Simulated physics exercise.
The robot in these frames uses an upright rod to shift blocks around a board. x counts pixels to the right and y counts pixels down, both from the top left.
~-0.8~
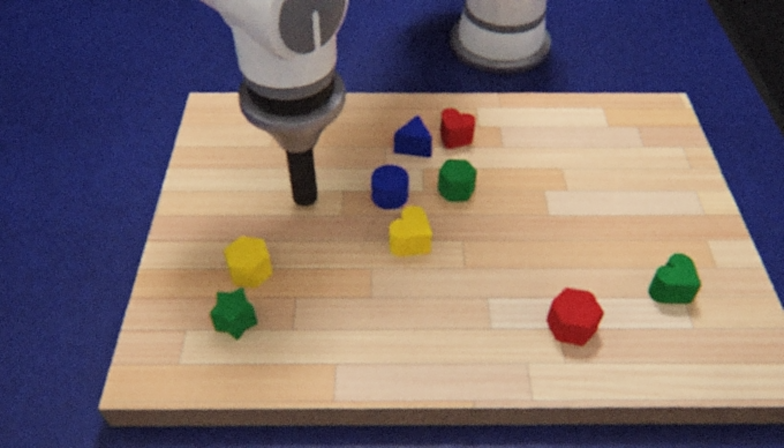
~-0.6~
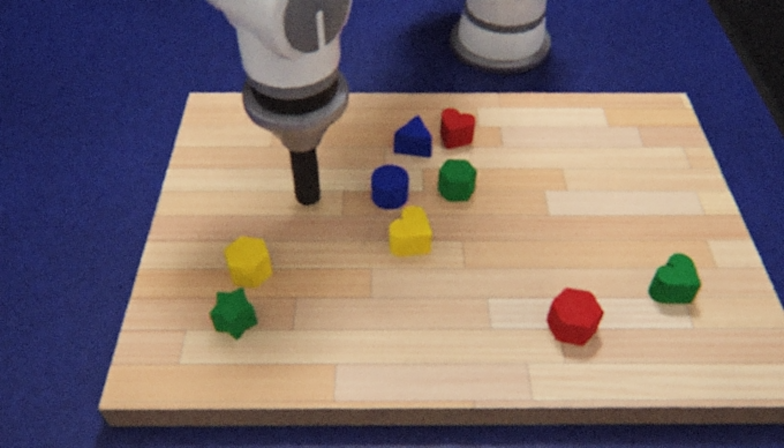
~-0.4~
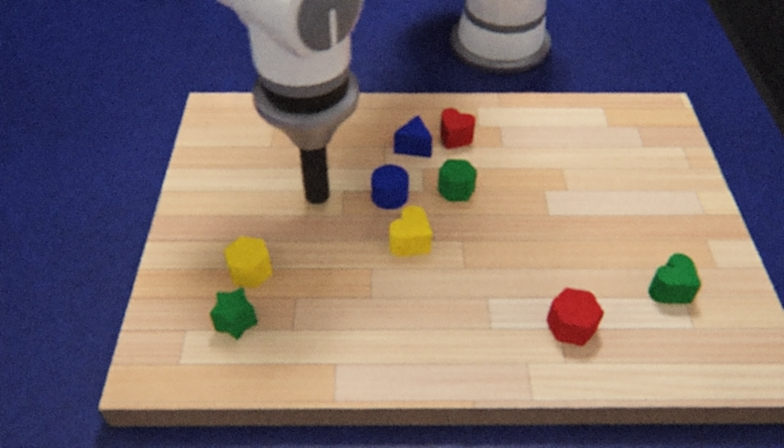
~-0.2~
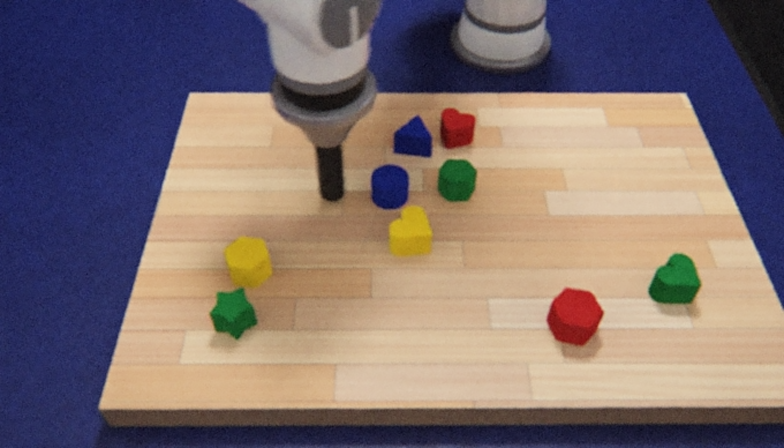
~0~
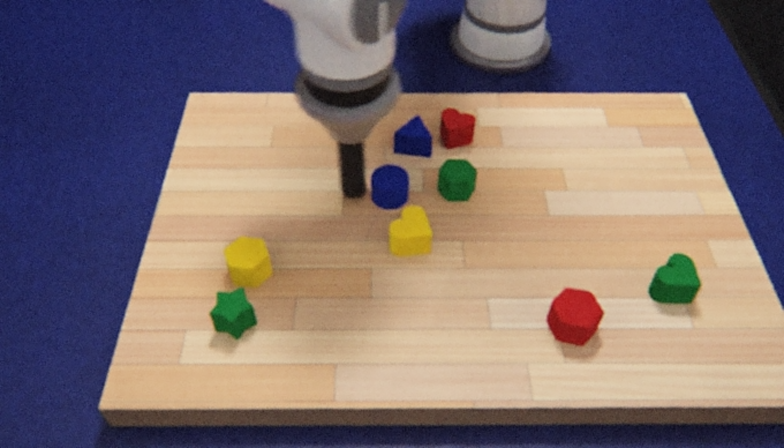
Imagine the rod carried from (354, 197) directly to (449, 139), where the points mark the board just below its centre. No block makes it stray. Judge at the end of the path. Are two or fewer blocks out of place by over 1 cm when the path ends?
No, that is not how it ends up.
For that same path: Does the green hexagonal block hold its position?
Yes - that is the case.
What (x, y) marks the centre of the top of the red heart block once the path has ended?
Somewhere near (471, 109).
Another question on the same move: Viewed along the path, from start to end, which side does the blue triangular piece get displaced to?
It goes left.
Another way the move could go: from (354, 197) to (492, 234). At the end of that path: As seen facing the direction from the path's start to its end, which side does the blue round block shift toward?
It moves left.
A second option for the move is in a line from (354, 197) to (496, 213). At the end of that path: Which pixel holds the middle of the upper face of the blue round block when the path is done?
I expect it at (474, 168).
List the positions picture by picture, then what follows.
The first picture shows rod tip at (305, 197); block tops, blue round block at (390, 177); blue triangular piece at (415, 128); red heart block at (457, 118); green hexagonal block at (458, 170).
The second picture shows rod at (308, 197); blocks unchanged.
The third picture shows rod at (317, 195); blocks unchanged.
The fourth picture shows rod at (332, 193); blocks unchanged.
The fifth picture shows rod at (353, 189); blue round block at (390, 177); blue triangular piece at (415, 128); red heart block at (457, 118); green hexagonal block at (458, 170).
What follows on the original path. One third of the way, rod at (387, 168); blue round block at (408, 173).
Two thirds of the way, rod at (419, 149); blue round block at (407, 173); blue triangular piece at (422, 121), turned 15° anticlockwise.
At the end, rod at (450, 131); blue round block at (407, 173); blue triangular piece at (430, 108), turned 35° anticlockwise; red heart block at (471, 109); green hexagonal block in place.
